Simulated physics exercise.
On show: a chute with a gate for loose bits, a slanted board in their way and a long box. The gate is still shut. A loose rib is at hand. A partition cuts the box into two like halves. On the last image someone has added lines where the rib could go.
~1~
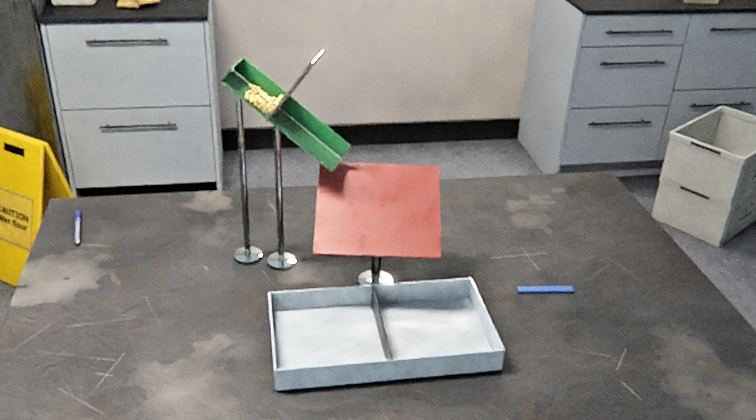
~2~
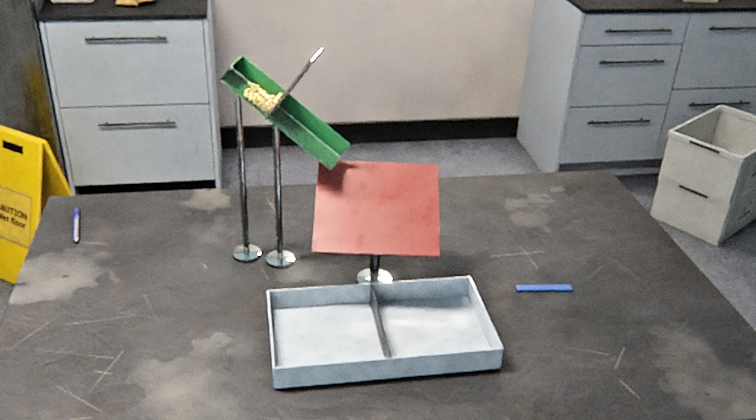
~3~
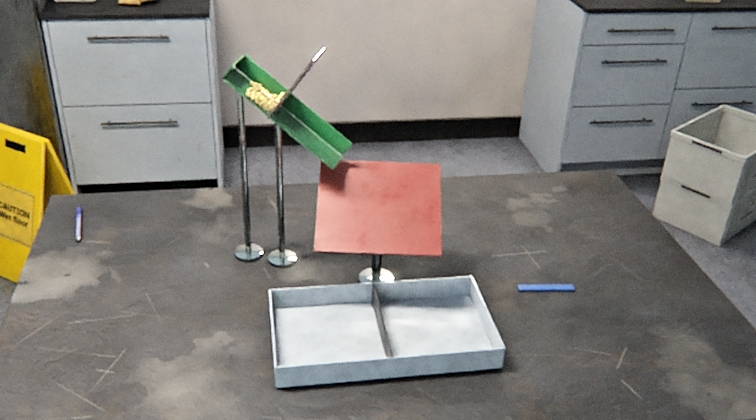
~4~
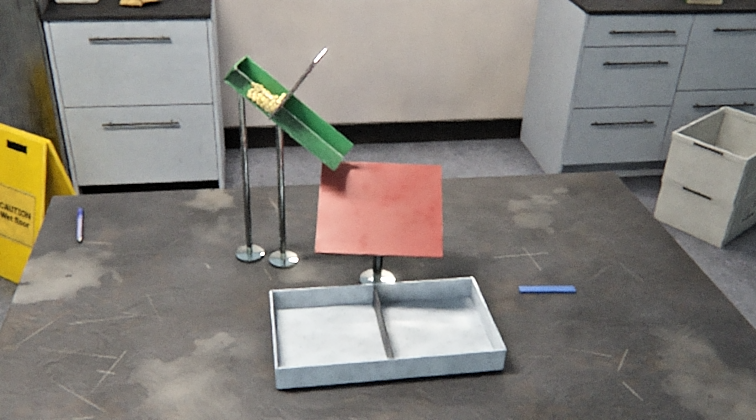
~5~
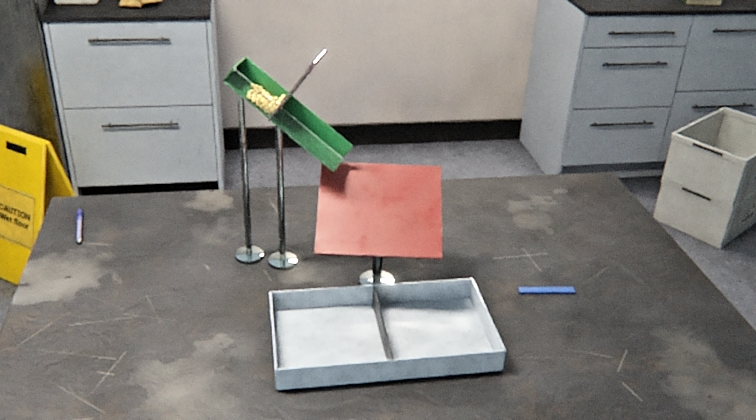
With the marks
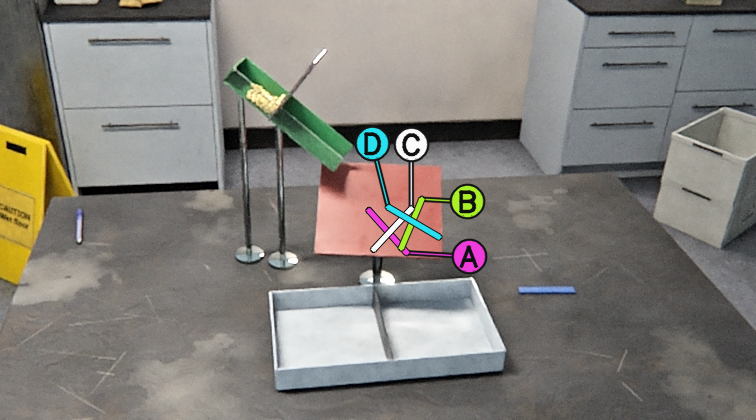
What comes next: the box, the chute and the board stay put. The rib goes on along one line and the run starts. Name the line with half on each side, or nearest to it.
B works best here.
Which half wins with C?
The left half.
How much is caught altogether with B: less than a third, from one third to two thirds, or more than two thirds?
Line B gives more than two thirds.
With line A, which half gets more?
Right.
On the marked copy, line A from (368, 210) to (406, 252); line B from (421, 199) to (401, 248); line C from (411, 208) to (373, 249); line D from (388, 207) to (438, 236).
With A, of what is caught, roughly a quarter in the left half, the larger part in the right.
With B, of what is caught, roughly half in the left half, roughly half in the right.
With C, of what is caught, almost all in the left half, about a tenth in the right.
With D, of what is caught, roughly a quarter in the left half, the larger part in the right.
